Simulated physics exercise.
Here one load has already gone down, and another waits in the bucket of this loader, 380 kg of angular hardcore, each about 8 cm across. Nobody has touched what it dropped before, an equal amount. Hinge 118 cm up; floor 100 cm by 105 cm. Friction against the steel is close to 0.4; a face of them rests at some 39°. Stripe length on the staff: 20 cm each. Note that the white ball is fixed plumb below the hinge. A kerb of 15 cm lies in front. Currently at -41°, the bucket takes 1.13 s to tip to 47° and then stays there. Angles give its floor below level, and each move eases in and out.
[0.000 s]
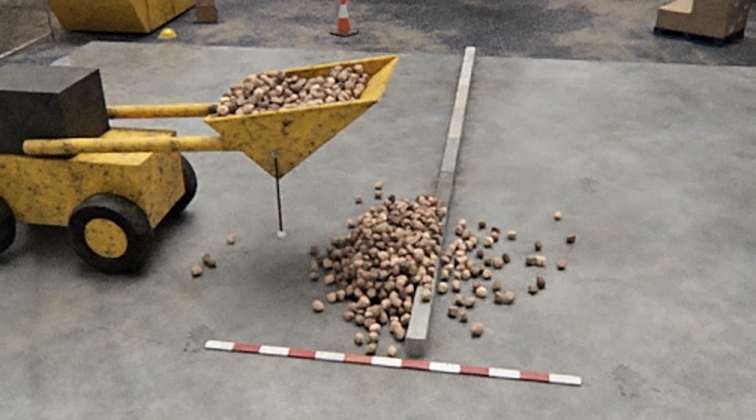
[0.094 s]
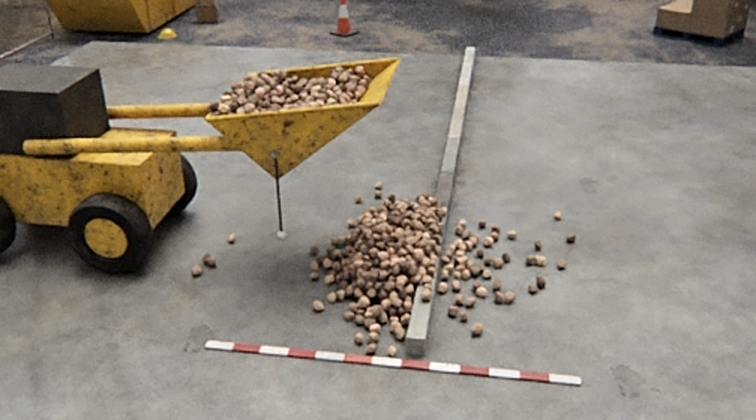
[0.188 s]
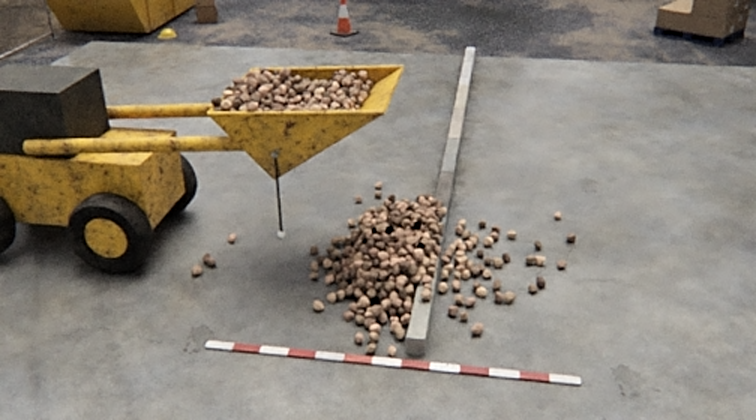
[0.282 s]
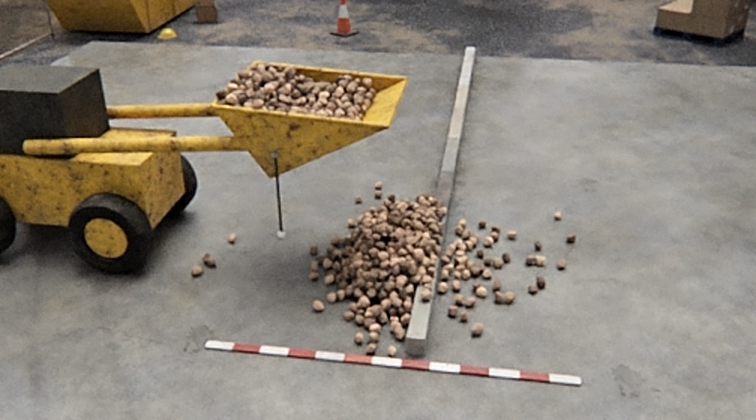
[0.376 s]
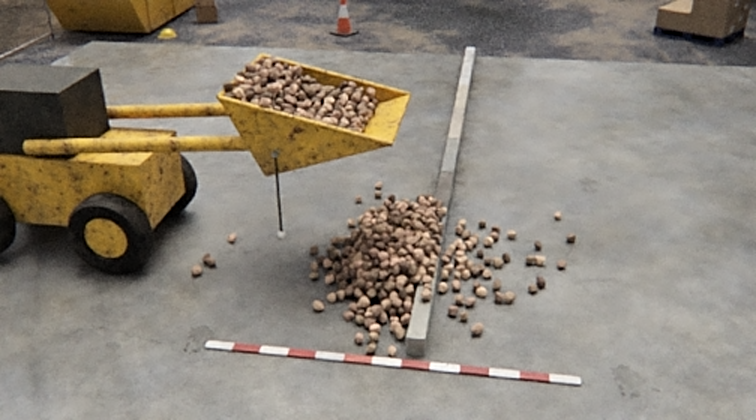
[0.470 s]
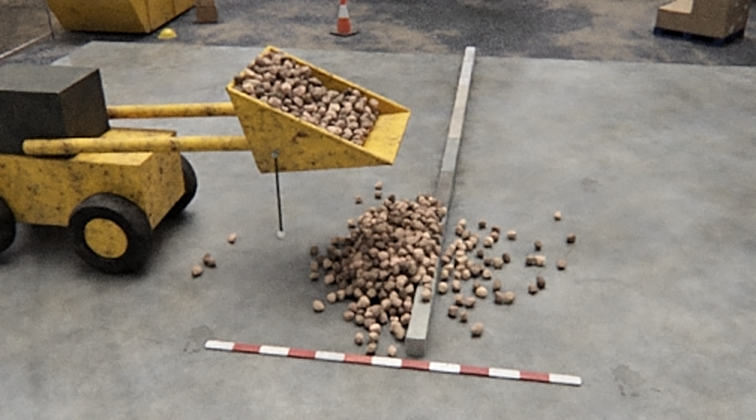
A yellow loader's bucket full of brownish stones tilted gradually forward, its front edge lowering and the load shifting inside, while the loader's body and the stones heaped against the kerb stayed still.
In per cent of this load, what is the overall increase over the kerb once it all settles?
14 out of 100, about.
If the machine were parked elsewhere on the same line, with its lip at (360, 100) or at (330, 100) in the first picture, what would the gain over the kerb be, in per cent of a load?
First place about 5 %, second about 0 %.
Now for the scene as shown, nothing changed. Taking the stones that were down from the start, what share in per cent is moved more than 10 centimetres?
5 %.
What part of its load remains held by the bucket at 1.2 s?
Roughly 55 per cent remains inside.
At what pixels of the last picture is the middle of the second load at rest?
Middle: Approx. (378, 241) px.
After 0.9 s the floor is at 34°; in per cent of one load, 100 in the bucket, 92 on this side of the kerb, 9 over the kerb; the foremost stones are at (547, 255).
After 1.2 s the floor is at 47°; in per cent of one load, 55 in the bucket, 137 on this side of the kerb, 9 over the kerb; the foremost stones are at (547, 255).
After 1.6 s the floor is at 47°; in per cent of one load, 11 in the bucket, 176 on this side of the kerb, 14 over the kerb; the foremost stones are at (547, 255).
After 4.2 s the floor is at 47°; in per cent of one load, 0 in the bucket, 178 on this side of the kerb, 22 over the kerb; the foremost stones are at (555, 261). Net gain over the kerb, 14.
